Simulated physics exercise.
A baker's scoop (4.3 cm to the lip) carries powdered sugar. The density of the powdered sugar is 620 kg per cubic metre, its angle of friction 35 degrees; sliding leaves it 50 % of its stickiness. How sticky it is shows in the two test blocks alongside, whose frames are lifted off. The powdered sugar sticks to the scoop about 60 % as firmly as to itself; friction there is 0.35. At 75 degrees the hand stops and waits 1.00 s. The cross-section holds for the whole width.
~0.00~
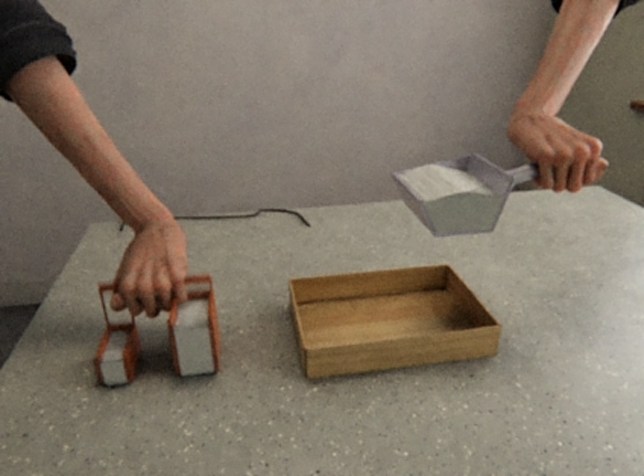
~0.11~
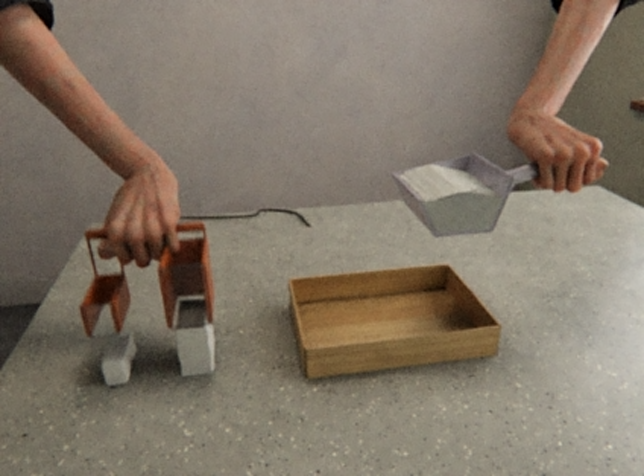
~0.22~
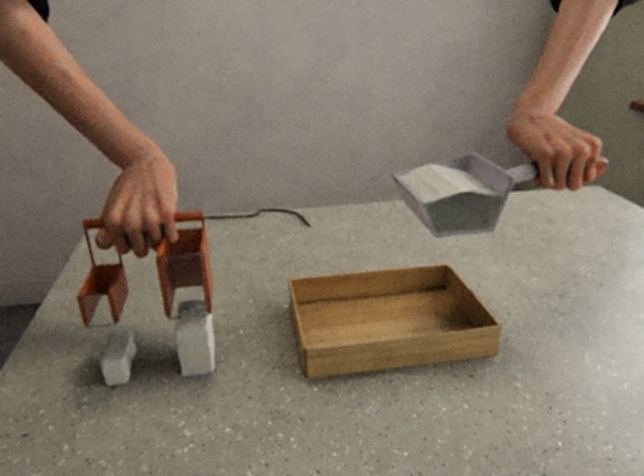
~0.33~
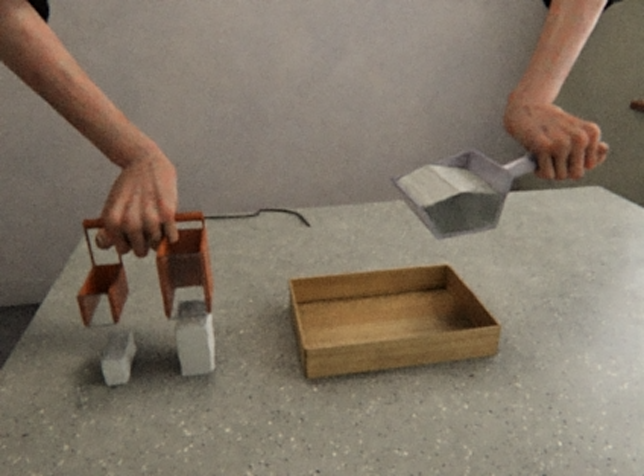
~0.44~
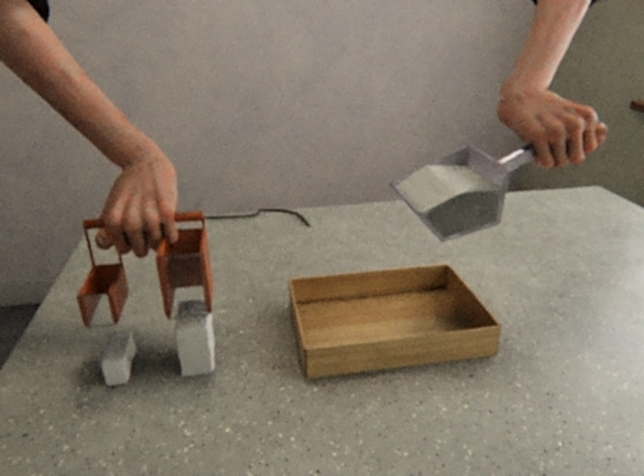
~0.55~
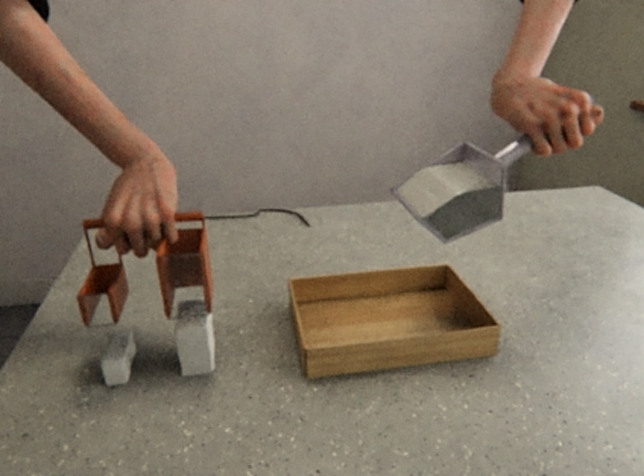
The clip shows one hand lifting two joined orange holders off two white blocks on a gray table, then another hand gradually tilting a scoop of white powder downward to the left above an empty wooden tray.
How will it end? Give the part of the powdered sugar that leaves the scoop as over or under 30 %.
Expect under 30 %.
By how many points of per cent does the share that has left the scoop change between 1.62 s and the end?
About 0 %.
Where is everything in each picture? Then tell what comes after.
In the first picture, lip at (423, 201), tilt 0 degrees; top of the powdered sugar at (465, 191); blocks stand 3.4 cm, 7.2 cm (left to right).
In the second picture, lip at (423, 201), tilt 0 degrees; top of the powdered sugar at (465, 191); blocks stand 3.4 cm, 7.2 cm (left to right).
In the third picture, lip at (423, 202), tilt 1 degrees; top of the powdered sugar at (466, 191); blocks stand 3.4 cm, 7.2 cm (left to right).
In the fourth picture, lip at (422, 206), tilt 6 degrees; top of the powdered sugar at (461, 192); blocks stand 3.4 cm, 7.2 cm (left to right).
In the fifth picture, lip at (421, 212), tilt 14 degrees; top of the powdered sugar at (462, 193); blocks stand 3.4 cm, 7.2 cm (left to right).
In the sixth picture, lip at (421, 218), tilt 21 degrees; top of the powdered sugar at (500, 187); blocks stand 3.4 cm, 7.2 cm (left to right).
After 0.87 s, the scoop is at 44 degrees and 0 % has left it.
After 1.24 s, the scoop is at 69 degrees and 0 % has left it.
After 1.62 s, the scoop is at 75 degrees and 0 % has left it.
After 2.00 s, the scoop is at 75 degrees and 0 % has left it.
After 2.10 s, at the end, the scoop is at 75 degrees and 0 % has left it.
